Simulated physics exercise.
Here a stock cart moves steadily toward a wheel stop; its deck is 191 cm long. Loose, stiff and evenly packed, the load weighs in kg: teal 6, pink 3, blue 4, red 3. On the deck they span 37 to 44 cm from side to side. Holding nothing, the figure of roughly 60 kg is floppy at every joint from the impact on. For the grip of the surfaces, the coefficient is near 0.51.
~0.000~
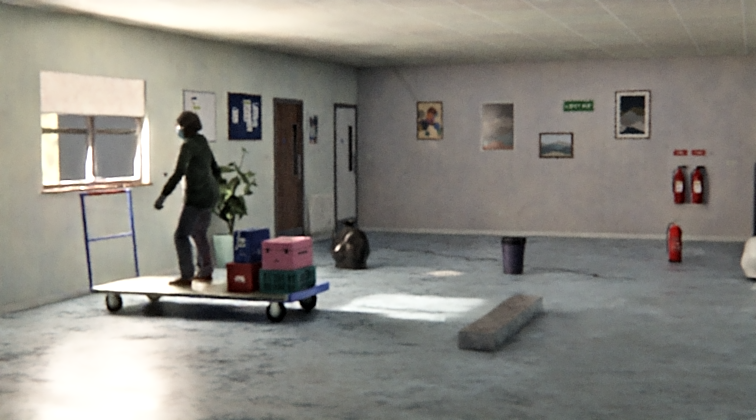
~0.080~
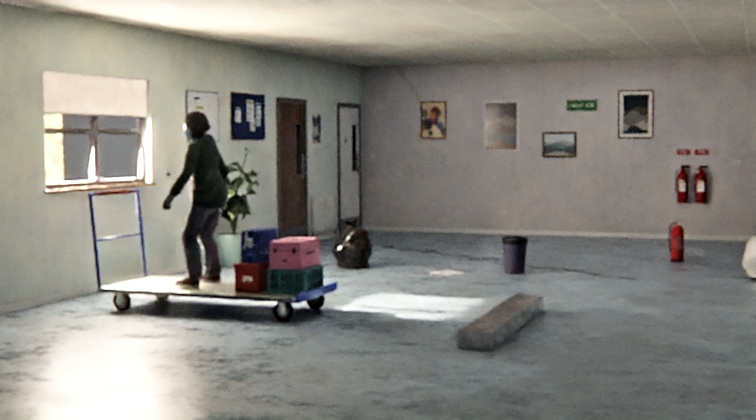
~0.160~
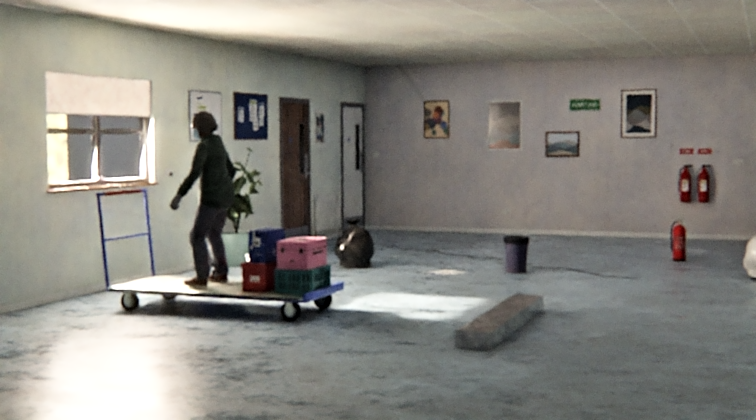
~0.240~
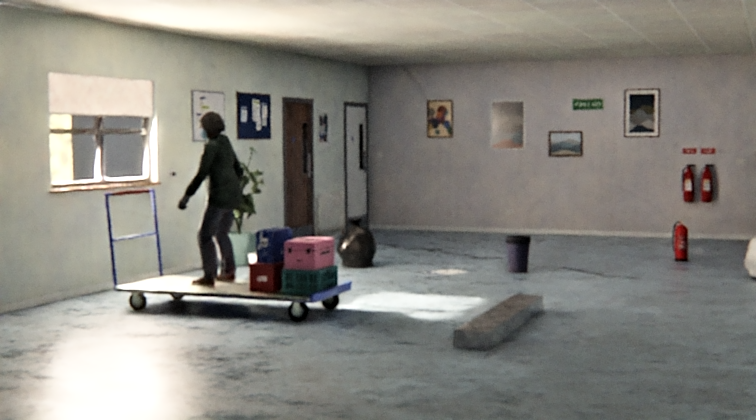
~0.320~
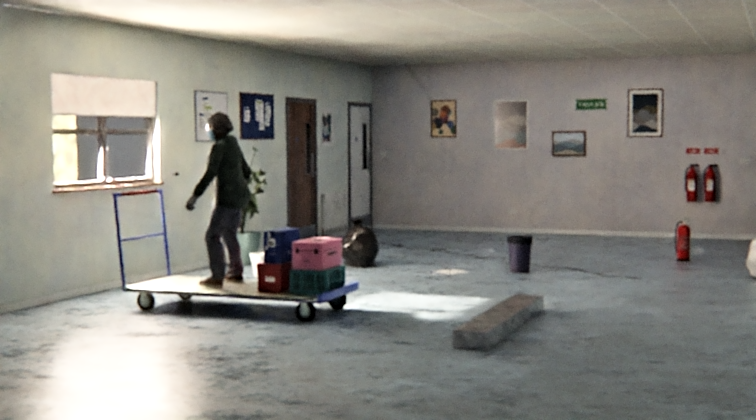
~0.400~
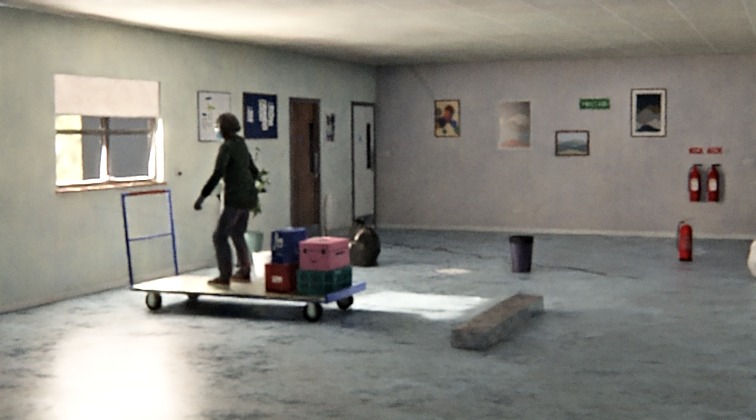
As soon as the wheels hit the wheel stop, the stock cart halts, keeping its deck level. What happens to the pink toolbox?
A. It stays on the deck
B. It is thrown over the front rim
Option A: It stays on the deck.
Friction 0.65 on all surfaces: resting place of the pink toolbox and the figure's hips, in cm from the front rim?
So the pink load stays 20 behind while the hips end up 90 behind the front rim.
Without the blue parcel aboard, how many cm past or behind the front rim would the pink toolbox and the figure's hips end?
The pink item would stop 20 centimetres behind the rim, with the hips 80 centimetres behind.
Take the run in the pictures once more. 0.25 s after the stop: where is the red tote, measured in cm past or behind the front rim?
Behind the rim by about 50 cm.
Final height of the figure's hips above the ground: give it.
Around 30 centimetres high.
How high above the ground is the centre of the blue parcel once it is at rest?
Its centre ends some 60 cm up.
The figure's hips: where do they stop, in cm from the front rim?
They settle some 80 centimetres behind the rim.
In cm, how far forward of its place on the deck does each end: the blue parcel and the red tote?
Forward shift in cm: Blue 5, red 5.
Impact comes at 2.04 s.
After 2.59 s the pink toolbox is 15 cm behind the rim, tilted 0°, near (480, 261) in the last picture's view.
After 3.04 s the pink toolbox is 15 cm behind the rim, tilted 0°, near (480, 261) in the last picture's view.
When all is still (3.3 s), nothing is past the rim; behind it, teal crate, pink toolbox, blue parcel, red tote and the figure's hips.
